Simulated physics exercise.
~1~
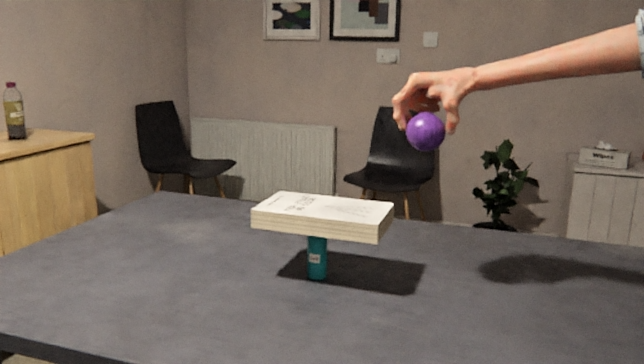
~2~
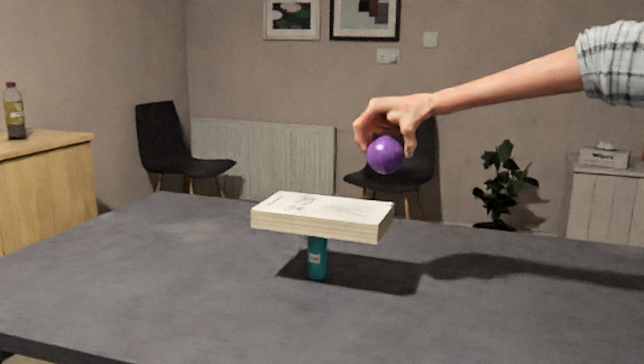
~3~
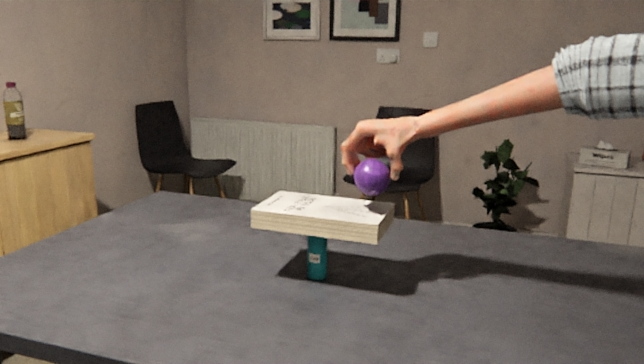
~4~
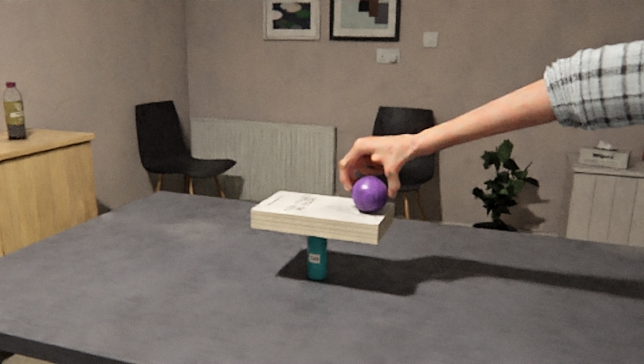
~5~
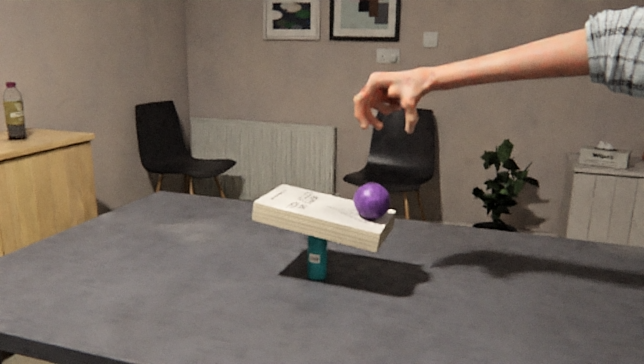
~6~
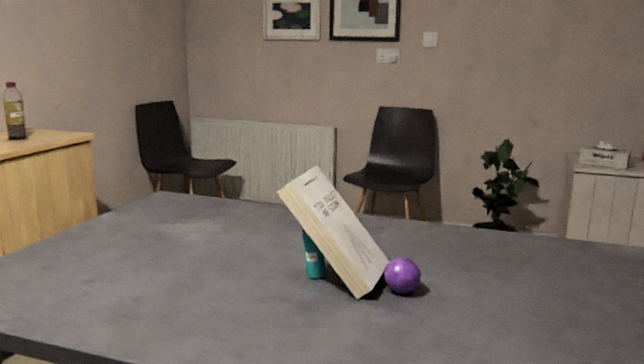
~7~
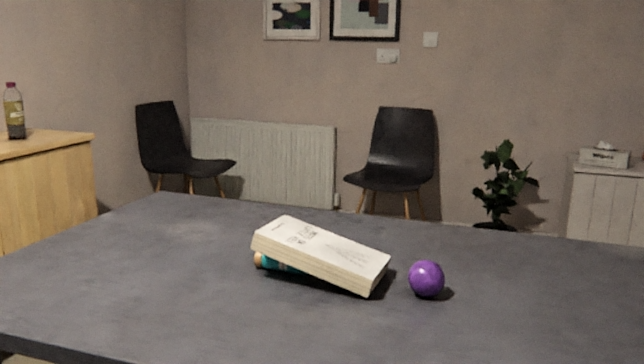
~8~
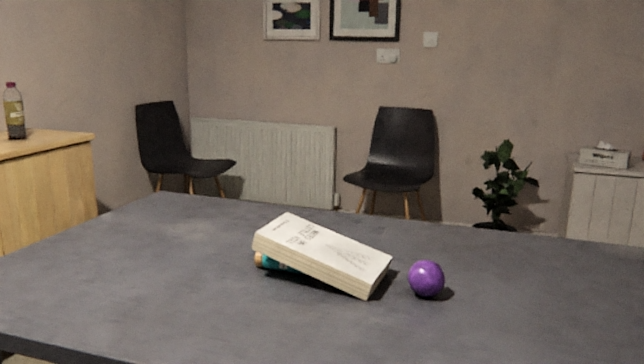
Hand setting a purple ball on the right end of a book balanced on a turquoise shaker, the stack tipping over and collapsing.
